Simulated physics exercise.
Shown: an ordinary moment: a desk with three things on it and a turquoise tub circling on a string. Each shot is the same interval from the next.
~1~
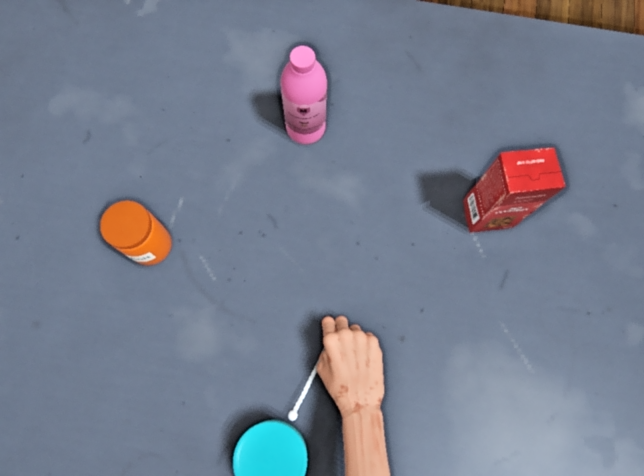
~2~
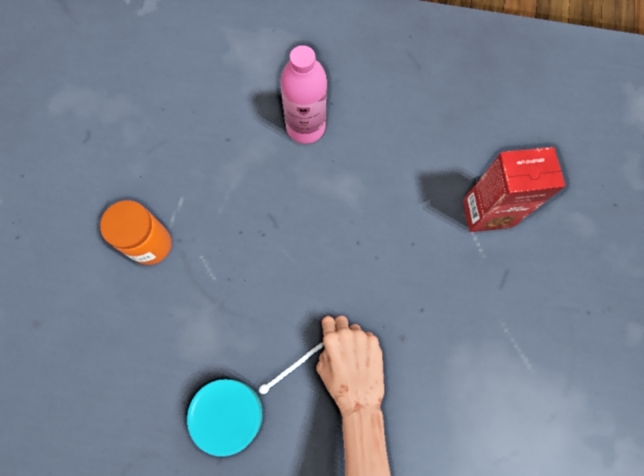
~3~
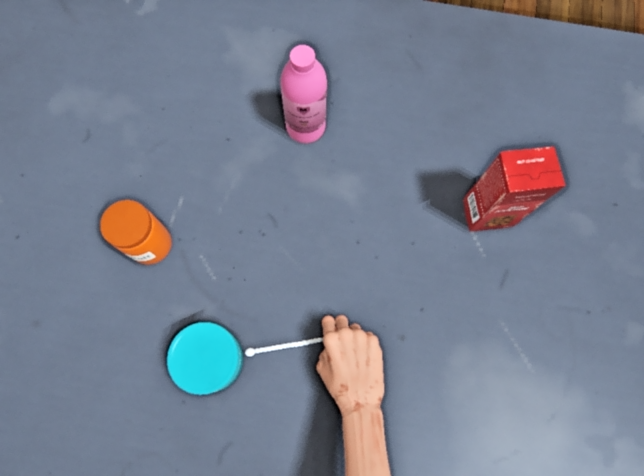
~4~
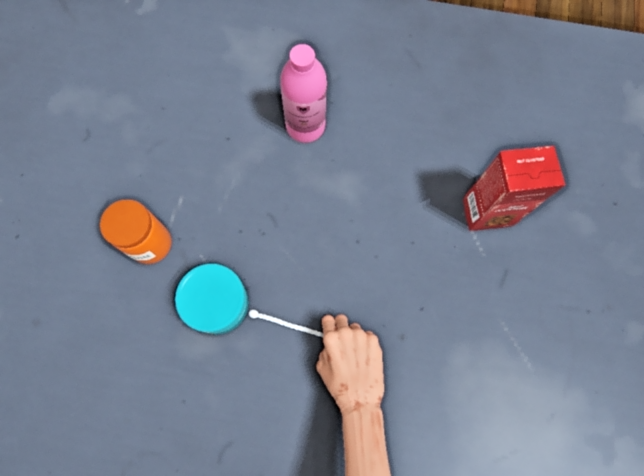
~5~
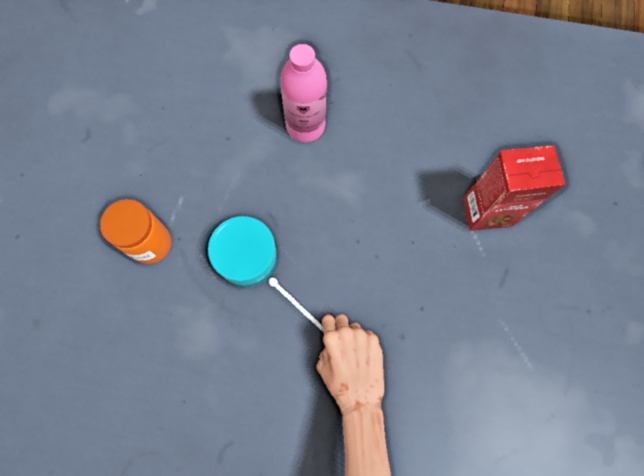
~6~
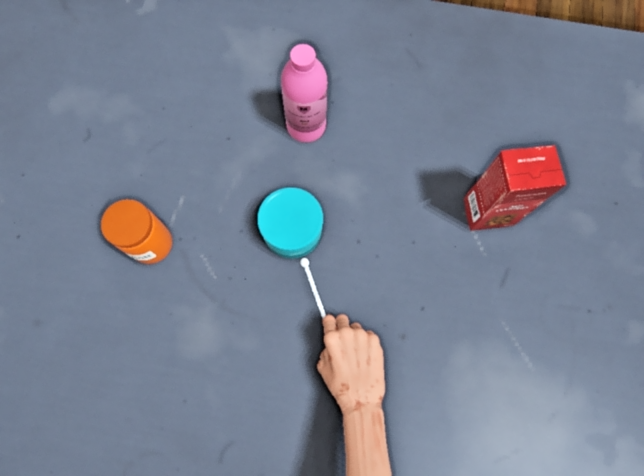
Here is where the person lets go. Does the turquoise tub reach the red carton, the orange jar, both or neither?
The red carton will receive an impact; the orange jar will receive no impact.
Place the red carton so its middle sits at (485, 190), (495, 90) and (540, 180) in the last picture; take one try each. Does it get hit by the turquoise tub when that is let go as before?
So, the first case sees it get smacked, the second case sees it get away, and the third case sees it get smacked.
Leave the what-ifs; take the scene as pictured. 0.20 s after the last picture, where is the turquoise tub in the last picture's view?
I'd put it close to (444, 193).
Then, 0.08 s after the last picture, tub near (394, 206).
Then, 0.20 s after the last picture, tub near (444, 193); red carton pushed aside.
At rest, tub near (442, 196); red carton pushed aside. The red carton gets hit and the orange jar escapes it.
